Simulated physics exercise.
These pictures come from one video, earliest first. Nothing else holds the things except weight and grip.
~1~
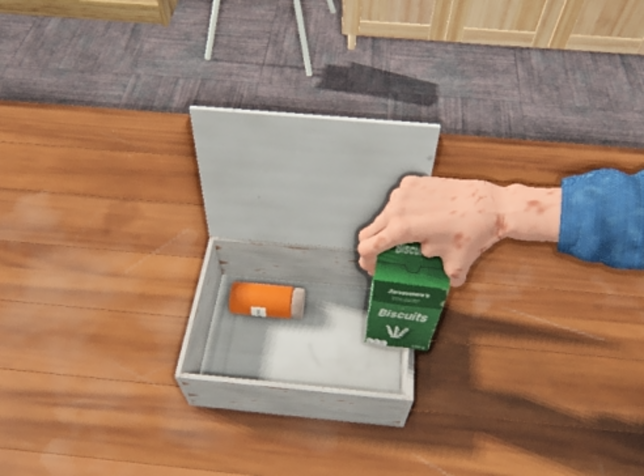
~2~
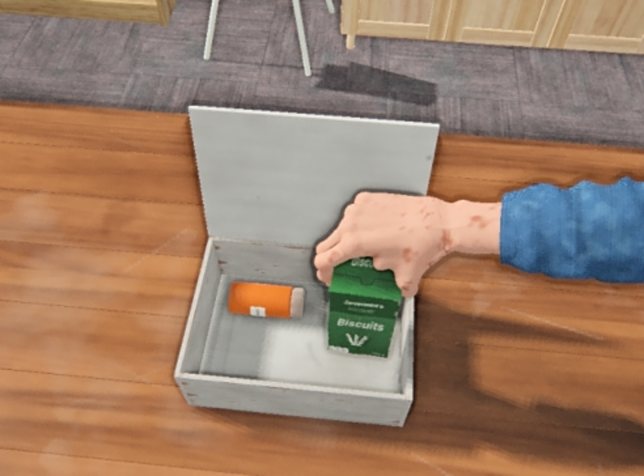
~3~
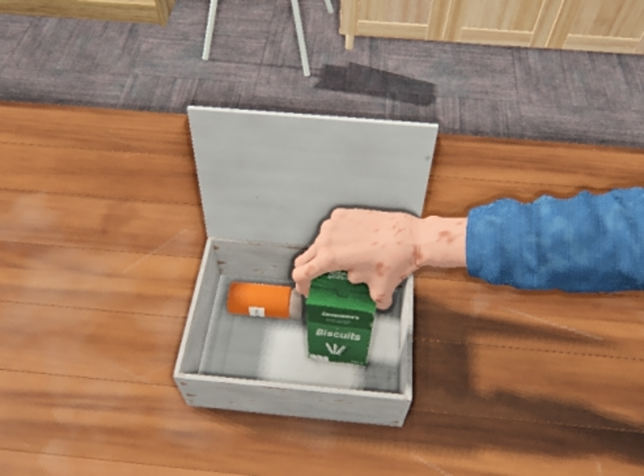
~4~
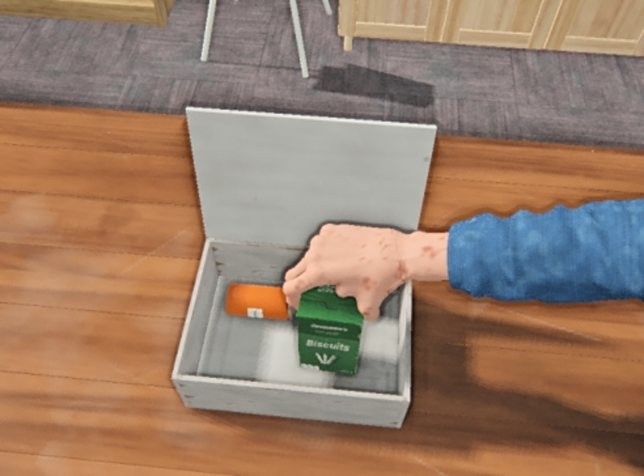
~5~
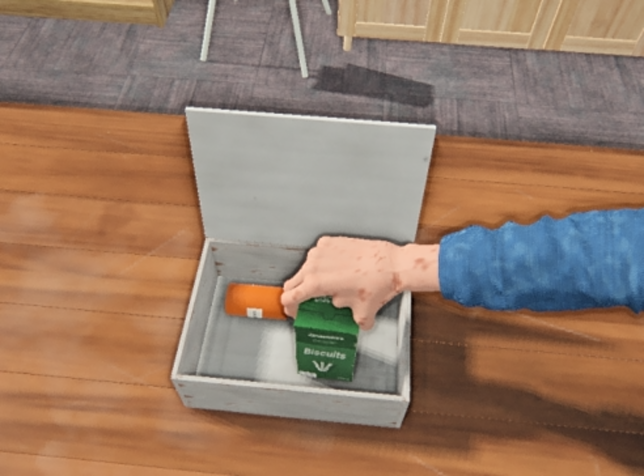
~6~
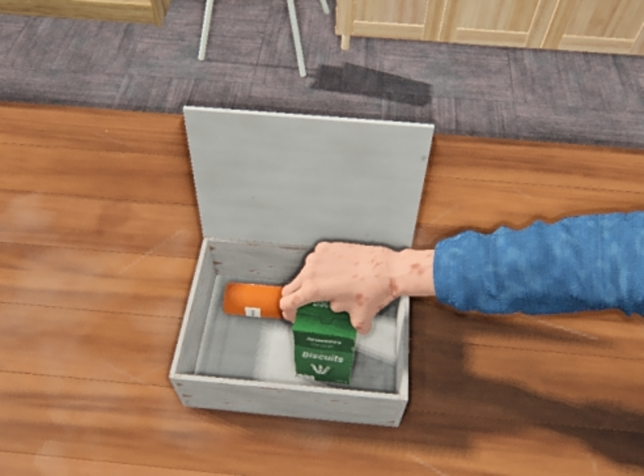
A hand in a blue sleeve lowering a green biscuits carton leftward into an open pale box beside an orange container.
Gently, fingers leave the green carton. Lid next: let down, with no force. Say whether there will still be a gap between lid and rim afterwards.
Off the rim.
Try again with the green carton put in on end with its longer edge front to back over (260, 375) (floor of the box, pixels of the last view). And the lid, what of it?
Then the lid won't shut, as it turns out.
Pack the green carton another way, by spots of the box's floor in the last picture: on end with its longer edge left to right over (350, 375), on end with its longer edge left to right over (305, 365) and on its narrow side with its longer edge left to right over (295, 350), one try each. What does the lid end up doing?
First try: It gets propped open; second try: It gets propped open; third try: It comes fully down.
Then, 1.00 s after the last picture, lid starting down.
Then, 1.40 s after the last picture, lid 72° above the rim.
Then, 1.70 s after the last picture, lid 53° above the rim.
Then, 1.90 s after the last picture, lid 38° above the rim.
At rest, lid 30° above the rim; both in place. Seen from the same camera at the end, green carton near (327, 338).
